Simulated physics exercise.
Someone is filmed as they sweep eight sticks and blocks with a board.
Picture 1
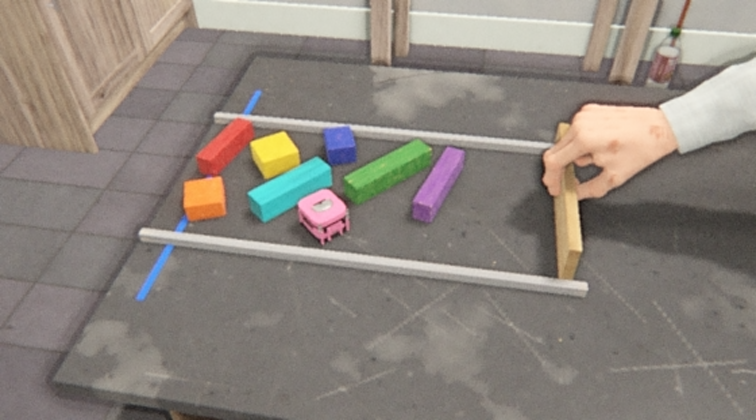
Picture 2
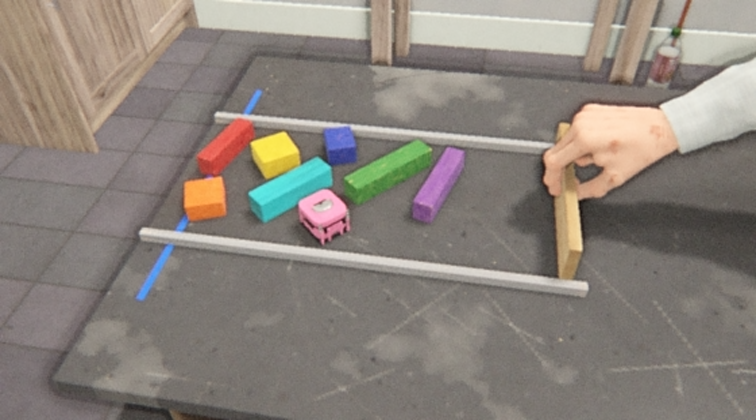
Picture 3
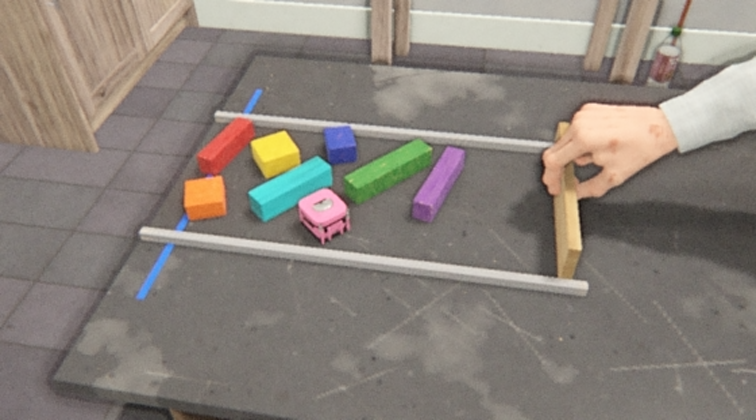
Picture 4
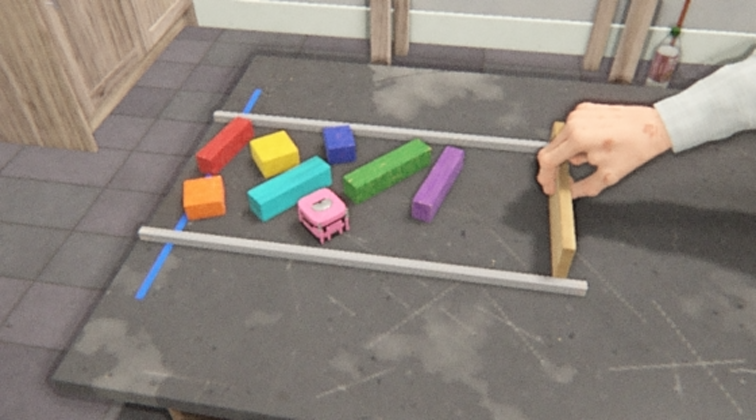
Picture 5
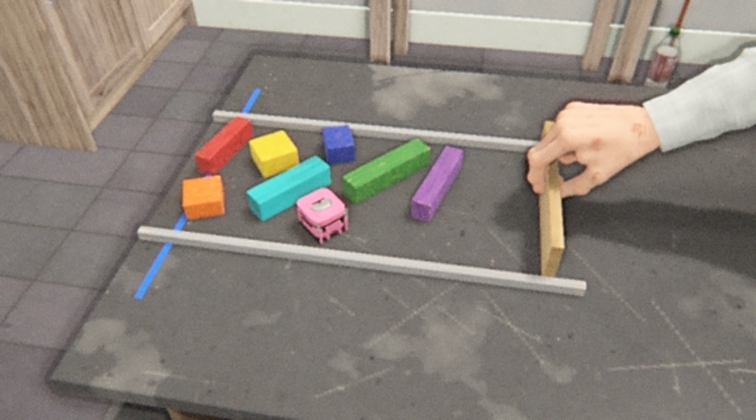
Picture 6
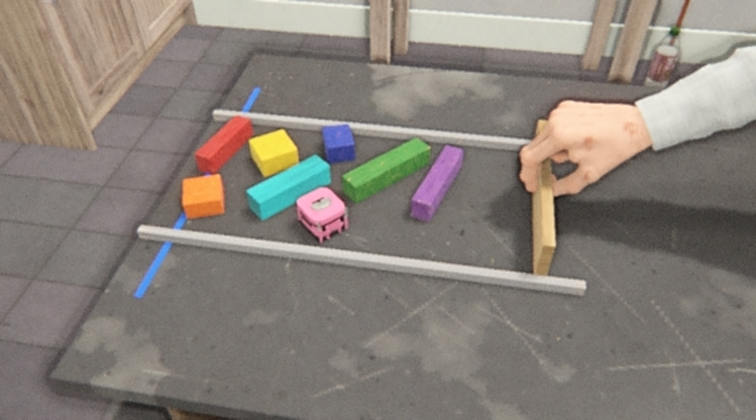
A hand held a wooden board upright between two pale rails on a dark tabletop, then slid it slightly left, while the colourful blocks and sticks and a small pink object stayed still.
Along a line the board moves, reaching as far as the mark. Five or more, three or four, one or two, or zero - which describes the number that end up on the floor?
That would be five or more.
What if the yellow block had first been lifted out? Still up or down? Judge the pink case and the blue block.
The pink case stays put; the blue block comes off.
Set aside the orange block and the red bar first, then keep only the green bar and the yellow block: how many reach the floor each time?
The first try gives 3, the second gives 3.
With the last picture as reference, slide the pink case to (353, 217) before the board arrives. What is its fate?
From there it remains up.
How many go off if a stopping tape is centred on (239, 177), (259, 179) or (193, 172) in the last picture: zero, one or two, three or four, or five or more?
Taken in the order given: 3 or 4, just one or two, more than four.
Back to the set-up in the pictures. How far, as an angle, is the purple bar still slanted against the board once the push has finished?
It measures close to 0 degrees.
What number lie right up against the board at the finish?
It's touching 2 at the end.
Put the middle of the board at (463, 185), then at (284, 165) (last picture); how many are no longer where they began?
I count 0 first and 8 after.
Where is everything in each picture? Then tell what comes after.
The first frame shows red bar (227, 146); orange block (205, 199); yellow block (275, 155); board (565, 197); tape (211, 176).
The second frame shows orange block (205, 199); green bar (389, 171).
The third frame shows yellow block (276, 154); blue block (340, 145).
The fourth frame shows red bar (226, 145); turquoise stick (291, 188).
The fifth frame shows orange block (204, 198); purple bar (438, 183).
The sixth frame shows red bar (225, 144); orange block (203, 197); yellow block (274, 153); board (542, 193); tape (209, 173).
A little later, none off yet; red bar at rest near (225, 144); orange block at rest near (203, 197); yellow block at rest near (274, 153).
Next, none off yet; red bar at rest near (225, 144); orange block at rest near (203, 197); yellow block moving near (269, 152).
Later still, none off yet; red bar tilted a little near (188, 135); orange block shifted about its own width near (168, 193); yellow block shifted well along near (205, 148).
When it is over, the number that fall off is five or more; down, blue block, turquoise stick, yellow block, orange block and red bar.
